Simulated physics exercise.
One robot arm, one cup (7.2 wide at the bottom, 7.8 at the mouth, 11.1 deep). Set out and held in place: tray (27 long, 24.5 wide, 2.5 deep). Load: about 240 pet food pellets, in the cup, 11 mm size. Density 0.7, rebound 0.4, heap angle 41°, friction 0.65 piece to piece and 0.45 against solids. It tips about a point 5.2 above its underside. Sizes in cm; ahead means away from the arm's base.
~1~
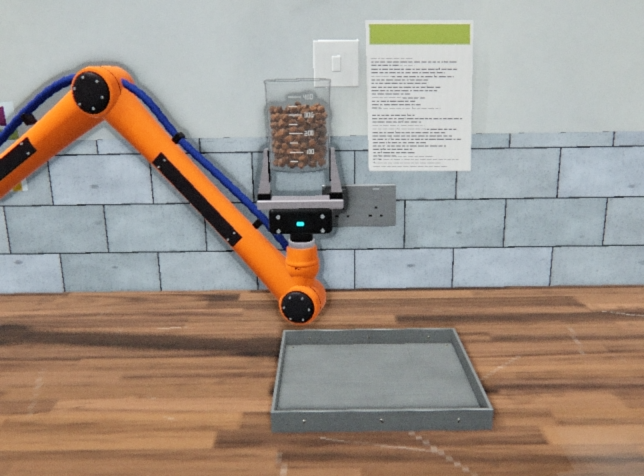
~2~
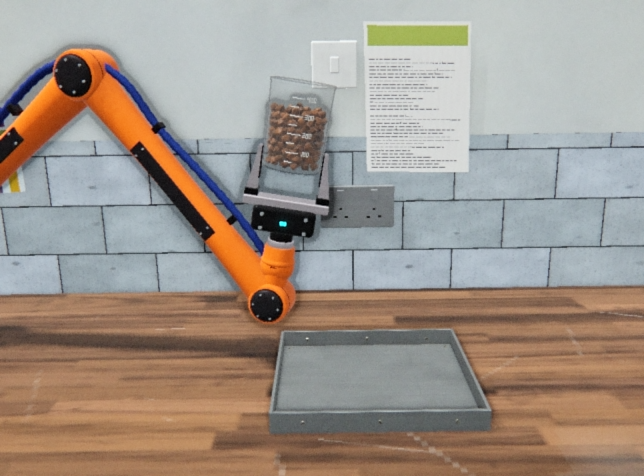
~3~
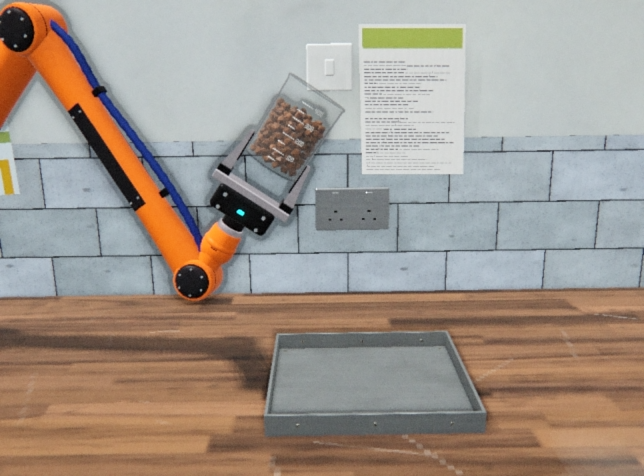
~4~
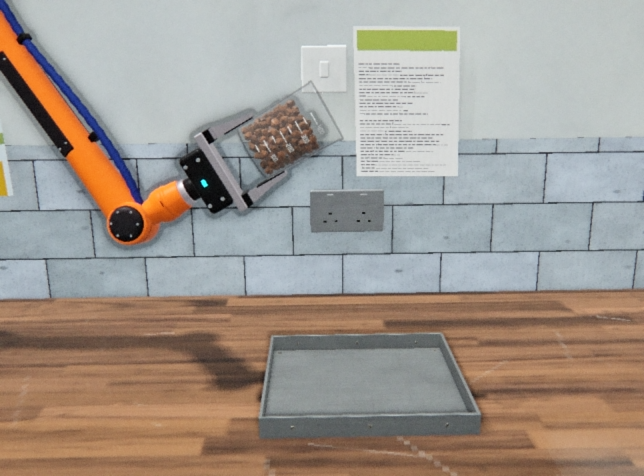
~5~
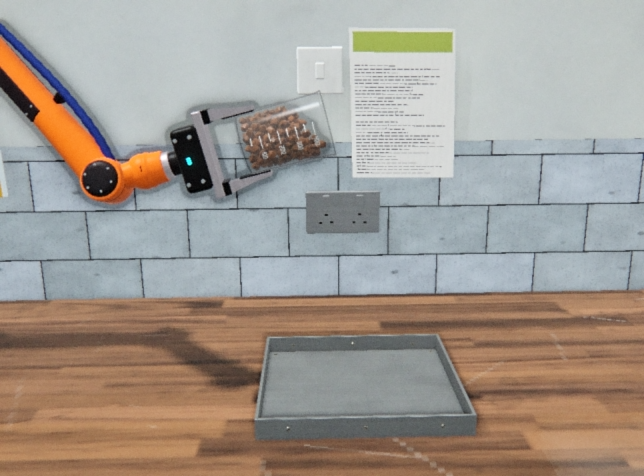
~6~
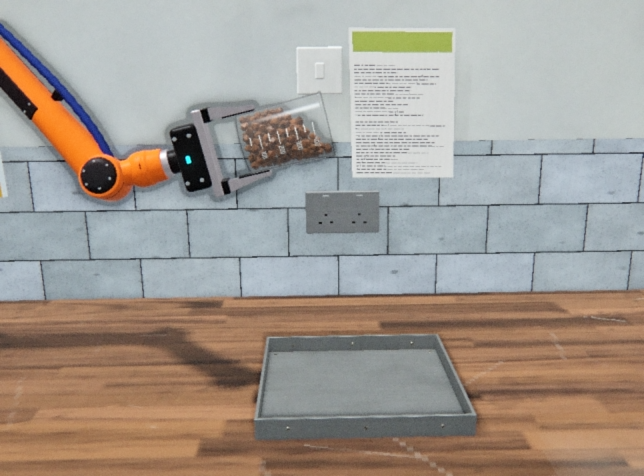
To begin with, an orange robot arm holds a clear cup of brown pellets upright above a wooden counter, near a shallow grey tray. The arm draws back to the left while rotating the cup clockwise, until it lies nearly on its side with the pellets still inside, then stays almost motionless.
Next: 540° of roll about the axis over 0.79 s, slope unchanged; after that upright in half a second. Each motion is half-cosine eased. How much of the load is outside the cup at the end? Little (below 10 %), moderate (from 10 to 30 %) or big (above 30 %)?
A little share, below 10 %, ends outside the cup.
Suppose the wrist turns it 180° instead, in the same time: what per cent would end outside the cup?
It would be near 5 per cent.
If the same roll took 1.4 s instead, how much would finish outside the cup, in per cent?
It would be near 10 per cent.
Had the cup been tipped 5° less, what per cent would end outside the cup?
It would be near 0 per cent.
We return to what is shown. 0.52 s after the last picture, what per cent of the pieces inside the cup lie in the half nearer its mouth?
About 30 per cent.
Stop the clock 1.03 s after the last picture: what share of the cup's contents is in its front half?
Roughly 50 per cent.
Then, 0.52 s later, tipped 77°, highest piece 40 above the table; 233 in the cup, 1 in the tray, 5 in flight or on a rim.
Then, 1.03 s later, tipped 40°, highest piece 40 above the table; 229 in the cup, 9 in the tray, 1 in flight or on a rim.
Then, 1.49 s later, upright, highest piece 41 above the table; 229 in the cup, 10 in the tray.
Then, 2.19 s later, upright, highest piece 41 above the table; 229 in the cup, 10 in the tray.
At rest, 229 in the cup, 10 in the tray. That is 4 % outside the cup.
